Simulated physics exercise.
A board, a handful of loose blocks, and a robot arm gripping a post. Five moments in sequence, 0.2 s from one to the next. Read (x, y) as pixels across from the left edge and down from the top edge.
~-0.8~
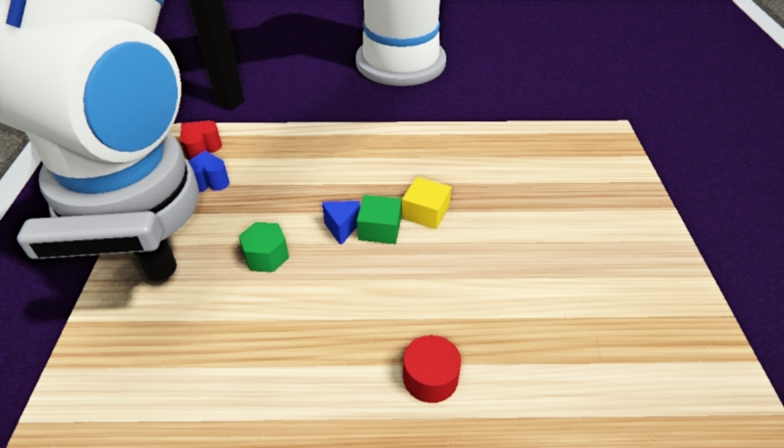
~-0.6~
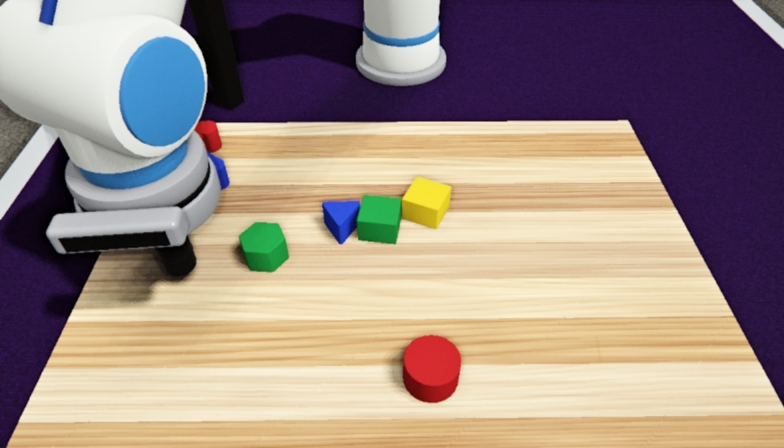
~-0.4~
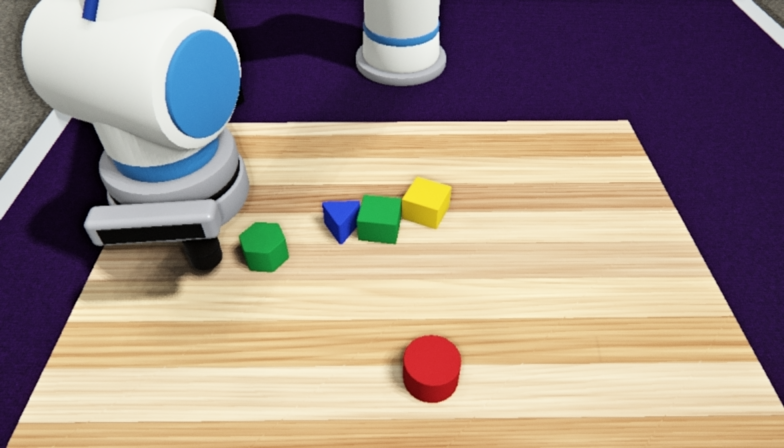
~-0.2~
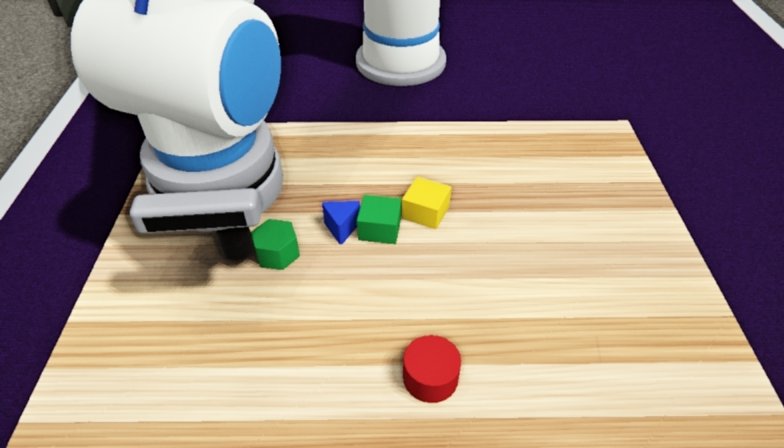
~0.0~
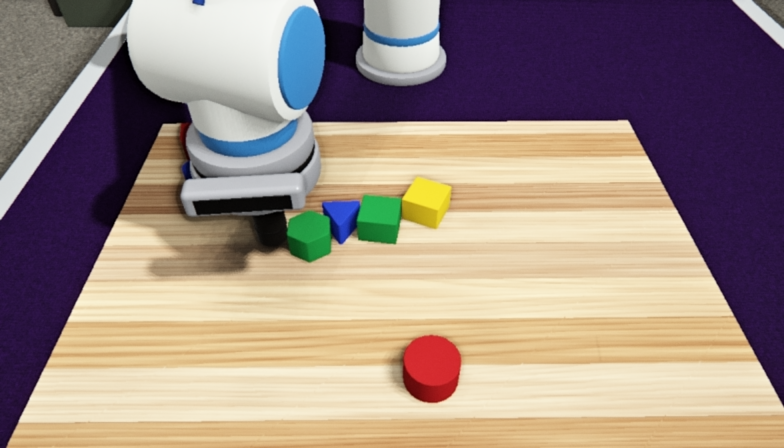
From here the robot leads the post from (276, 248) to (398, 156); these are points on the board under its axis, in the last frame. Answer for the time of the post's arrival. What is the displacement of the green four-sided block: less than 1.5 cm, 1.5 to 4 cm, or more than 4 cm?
It gets moved under 1.5 cm.
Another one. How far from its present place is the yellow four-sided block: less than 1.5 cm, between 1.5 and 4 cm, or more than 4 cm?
It goes under 1.5 cm.
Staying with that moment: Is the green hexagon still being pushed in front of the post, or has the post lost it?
The post should slip past it.
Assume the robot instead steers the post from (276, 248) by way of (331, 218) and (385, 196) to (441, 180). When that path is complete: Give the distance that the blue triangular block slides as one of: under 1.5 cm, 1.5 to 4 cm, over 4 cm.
I'd go with over 4 cm for this block.
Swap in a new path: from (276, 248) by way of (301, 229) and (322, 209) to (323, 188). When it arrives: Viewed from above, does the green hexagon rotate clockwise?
It seems so.
On the path given first. One third of the way, post at (319, 202); green hexagon at (326, 224), turned 25° clockwise; blue triangular block at (349, 205), turned 20° anticlockwise.
Two thirds of the way, post at (361, 171); green hexagon at (326, 224), turned 25° clockwise; blue triangular block at (349, 205), turned 20° anticlockwise.
At the end, post at (398, 145); green hexagon at (326, 224), turned 25° clockwise; blue triangular block at (349, 205), turned 20° anticlockwise; green four-sided block still; yellow four-sided block still.
